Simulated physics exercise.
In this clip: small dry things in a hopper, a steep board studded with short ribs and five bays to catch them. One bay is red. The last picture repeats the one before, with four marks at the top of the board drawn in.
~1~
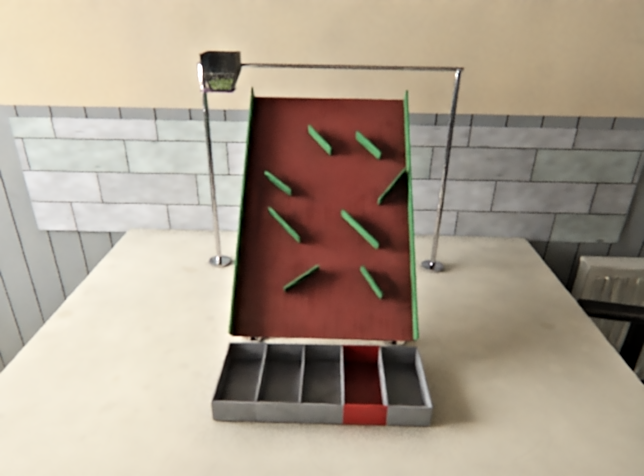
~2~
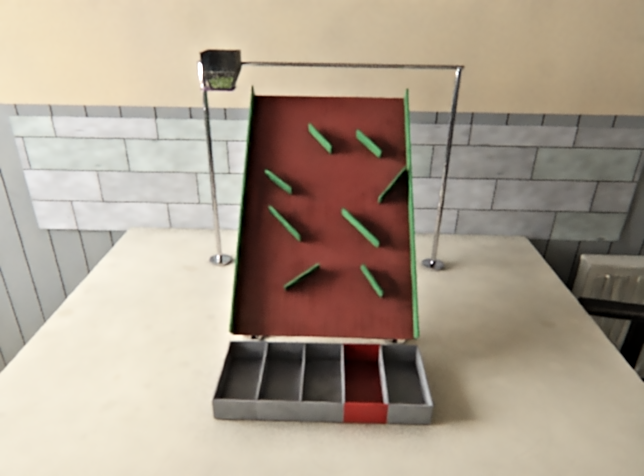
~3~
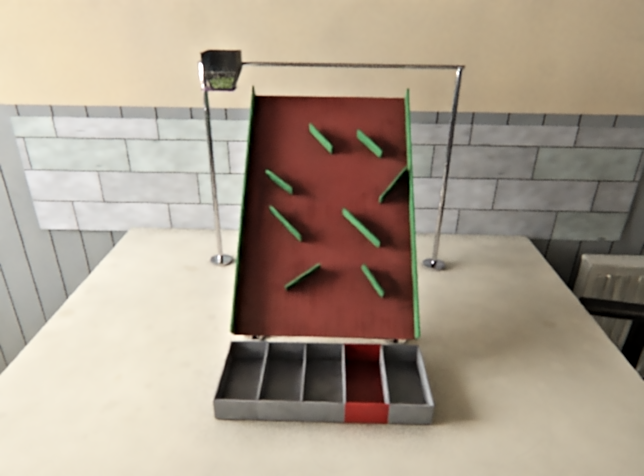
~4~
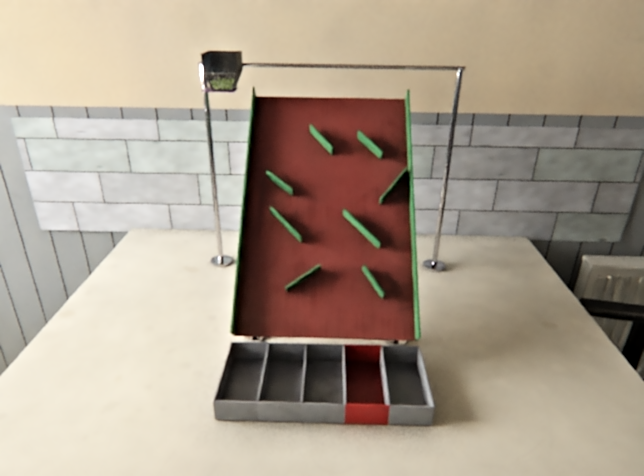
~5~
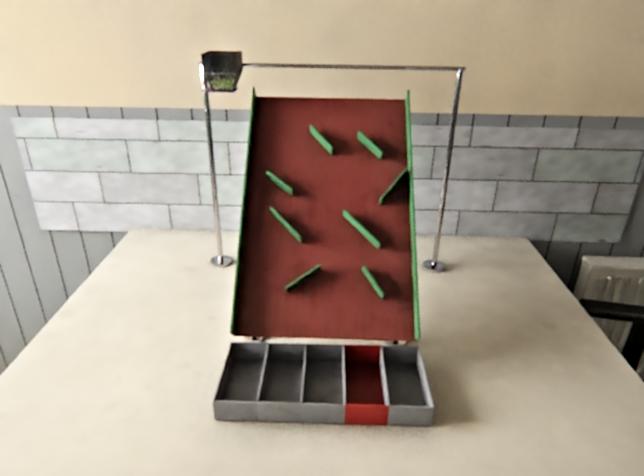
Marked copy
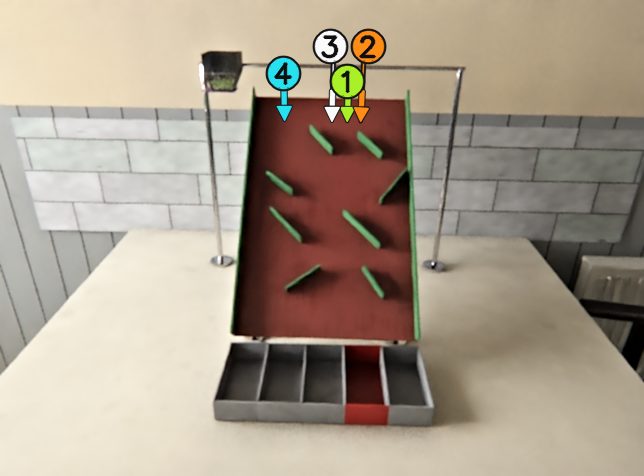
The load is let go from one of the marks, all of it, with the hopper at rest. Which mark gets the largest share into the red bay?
I would pick mark 4.
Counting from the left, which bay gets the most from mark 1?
The fifth from the left.
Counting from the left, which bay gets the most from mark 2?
The fifth from the left.
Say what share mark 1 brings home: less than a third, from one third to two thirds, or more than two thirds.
Less than a third.
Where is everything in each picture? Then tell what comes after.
Hopper at (223, 85), dried peas, door shut, in the first frame.
Ribs (309, 123) to (331, 147), (358, 129) to (381, 151), (265, 169) to (291, 189), in the second frame.
Ribs (381, 197) to (408, 165), (270, 206) to (301, 236), (344, 208) to (380, 242), in the third frame.
Ribs (285, 288) to (320, 265), (364, 265) to (384, 295), in the fourth frame.
Red bay at (367, 413), number 4 of 5 from the left, in the fifth frame.
On the marked copy, mark 1 meets the board at (347, 116); mark 2 meets the board at (360, 116); mark 3 meets the board at (332, 116); mark 4 meets the board at (284, 115).
With 1, a stray few in the red bay, about two thirds in other bays, about a quarter outside the box.
With 2, none in the red bay, about two thirds in other bays, about a third outside the box.
With 3, a small part in the red bay, most in other bays, a small part outside the box.
With 4, about a quarter in the red bay, about a quarter in other bays, about half outside the box.
